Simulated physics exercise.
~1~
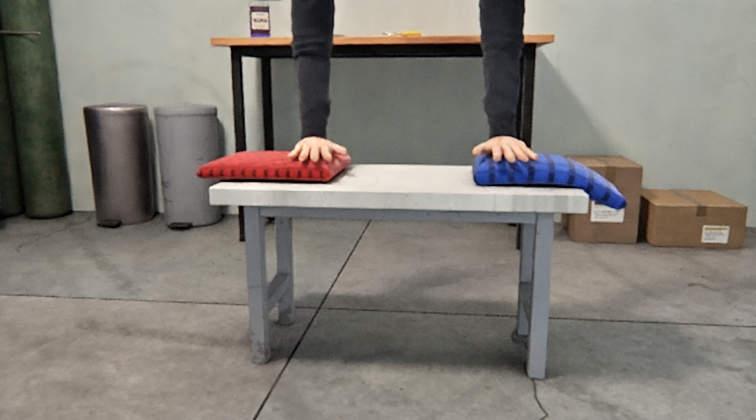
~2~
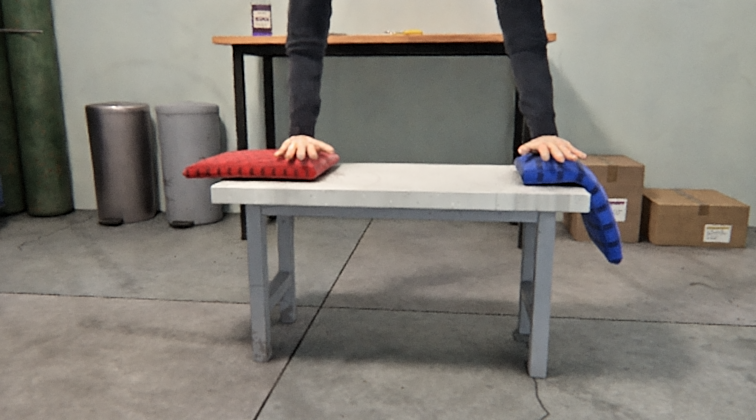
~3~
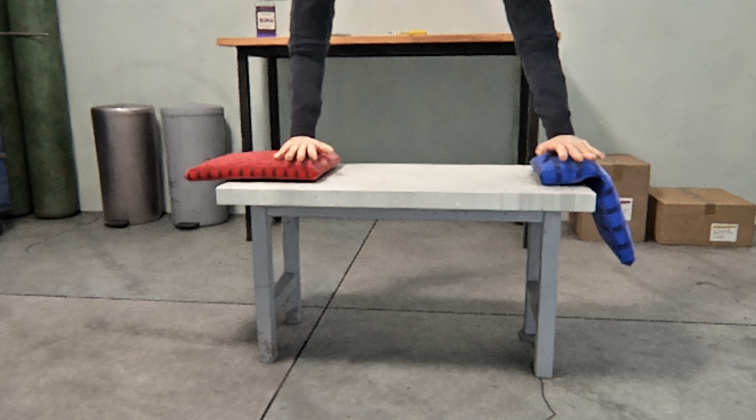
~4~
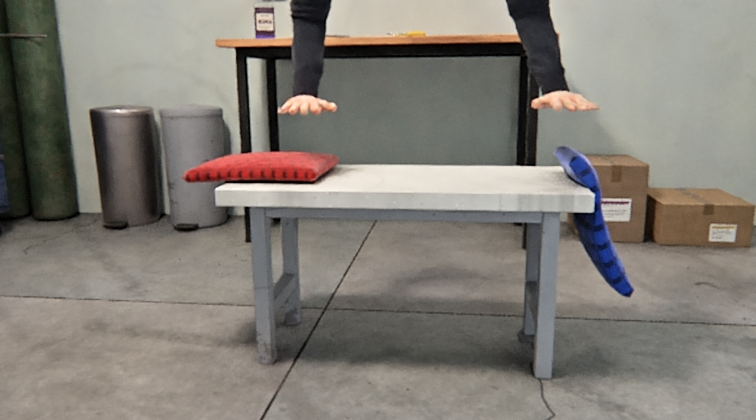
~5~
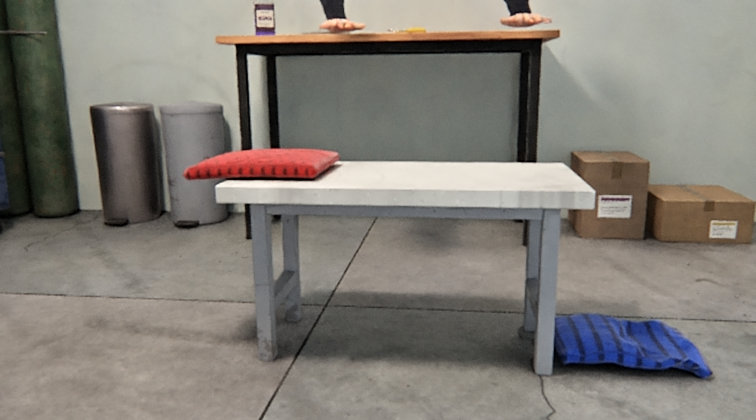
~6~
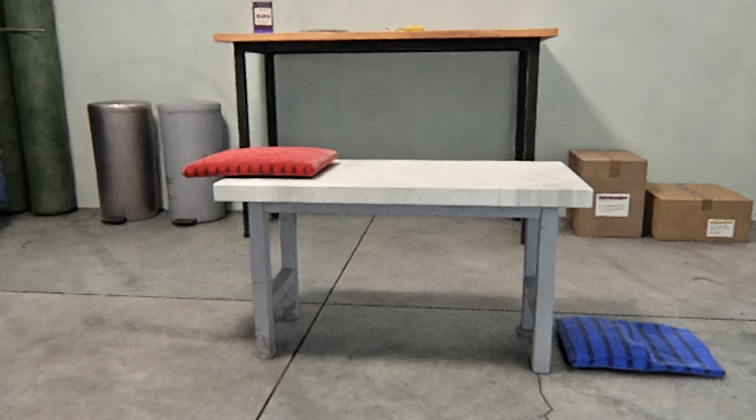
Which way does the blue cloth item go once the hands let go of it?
It moves down, dropping off the right end of the bench to the floor.
